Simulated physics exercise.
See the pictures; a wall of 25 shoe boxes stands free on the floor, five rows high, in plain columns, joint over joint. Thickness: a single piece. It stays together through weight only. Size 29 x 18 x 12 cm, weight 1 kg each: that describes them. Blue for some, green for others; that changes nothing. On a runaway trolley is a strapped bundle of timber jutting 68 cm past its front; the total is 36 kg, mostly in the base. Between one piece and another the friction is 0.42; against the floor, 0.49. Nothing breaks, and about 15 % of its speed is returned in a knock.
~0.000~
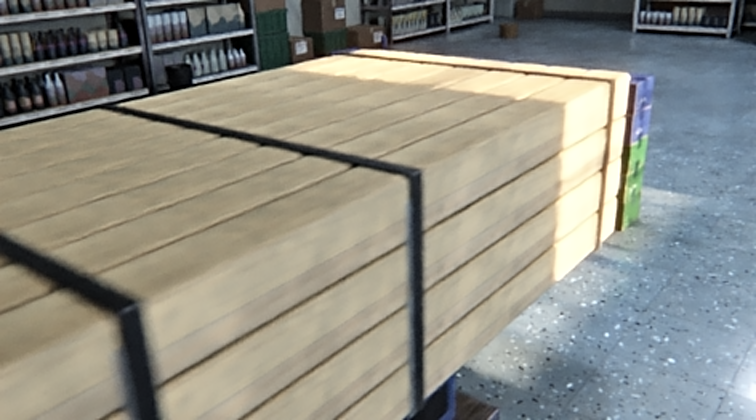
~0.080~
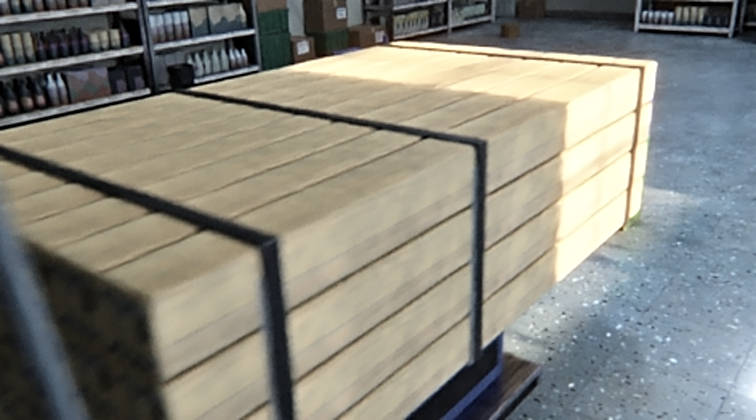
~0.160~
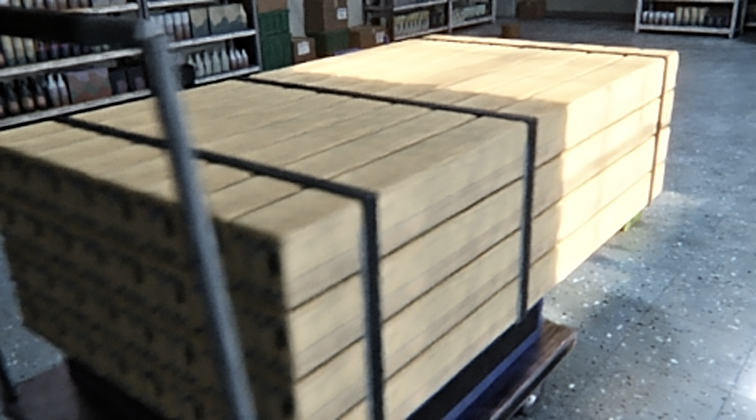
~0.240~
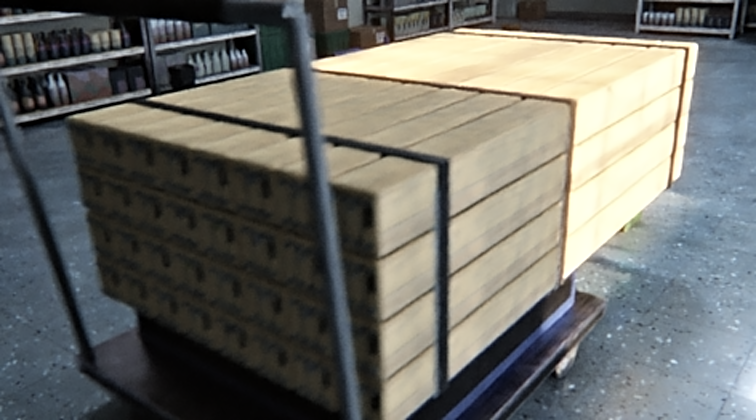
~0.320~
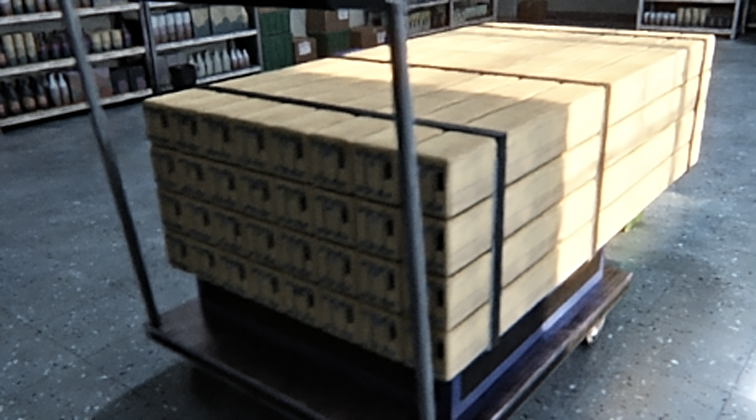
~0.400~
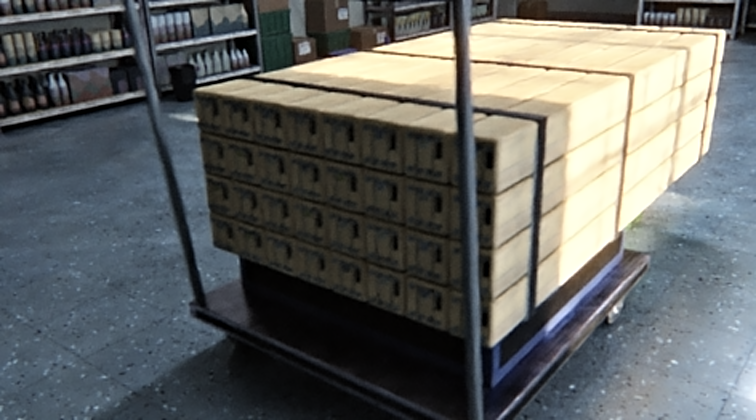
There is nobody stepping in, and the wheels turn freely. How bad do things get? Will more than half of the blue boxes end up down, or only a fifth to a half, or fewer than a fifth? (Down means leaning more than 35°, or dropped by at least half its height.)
The count down is greater than one half of the total.
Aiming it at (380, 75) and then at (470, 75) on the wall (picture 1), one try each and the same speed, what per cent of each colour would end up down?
Down by colour - green: 30%, then 40%; blue: 60%, then 80%.
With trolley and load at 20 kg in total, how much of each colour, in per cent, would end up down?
Colour by colour that makes green 30, blue 60 percent.
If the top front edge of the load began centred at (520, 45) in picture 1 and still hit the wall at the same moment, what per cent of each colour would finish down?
Green 30%, blue 60%.
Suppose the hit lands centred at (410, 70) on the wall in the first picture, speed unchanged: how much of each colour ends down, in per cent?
For green it's 40 per cent, for blue 80 per cent.
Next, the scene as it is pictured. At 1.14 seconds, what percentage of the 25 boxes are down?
45 percent by then.
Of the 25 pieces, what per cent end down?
Something close to 50 percent of them.
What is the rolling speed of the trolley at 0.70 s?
Something like 1.7 m/s, I'd say.
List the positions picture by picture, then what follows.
In the first frame (places mark the middle of the side facing us), load (617, 129) 75 cm short of the wall; nothing disturbed.
The second frame shows load (645, 113) 56 cm short of the wall.
The third frame shows load (668, 100) 37 cm short of the wall.
The fourth frame shows load (688, 89) 18 cm short of the wall.
The fifth frame shows load (706, 78) just touching.
The sixth frame shows load (717, 71) 15 cm into the wall's line; 16 disturbed, none down.
After 0.70 s, load 68 cm past the wall's line, still rolling; 6 of the 10 blue boxes down (9 of 25 in all colours); top blue box shifted 42 mm; top green box shifted 10 mm.
After 1.14 s, load 1.22 m past the wall's line, still rolling; 6 of the 10 blue boxes down (11 of 25 in all colours); top blue box shifted 44 mm; top green box shifted 11 mm.
At rest (3.9 s), load 85 cm past the wall's line, still rolling; 6 of the 10 blue boxes down (12 of 25 in all colours); top blue box shifted 43 mm; top green box shifted 11 mm. That is 60 per cent. As the last picture would show them, middles, top blue box near (359, 65), top green box near (367, 112).
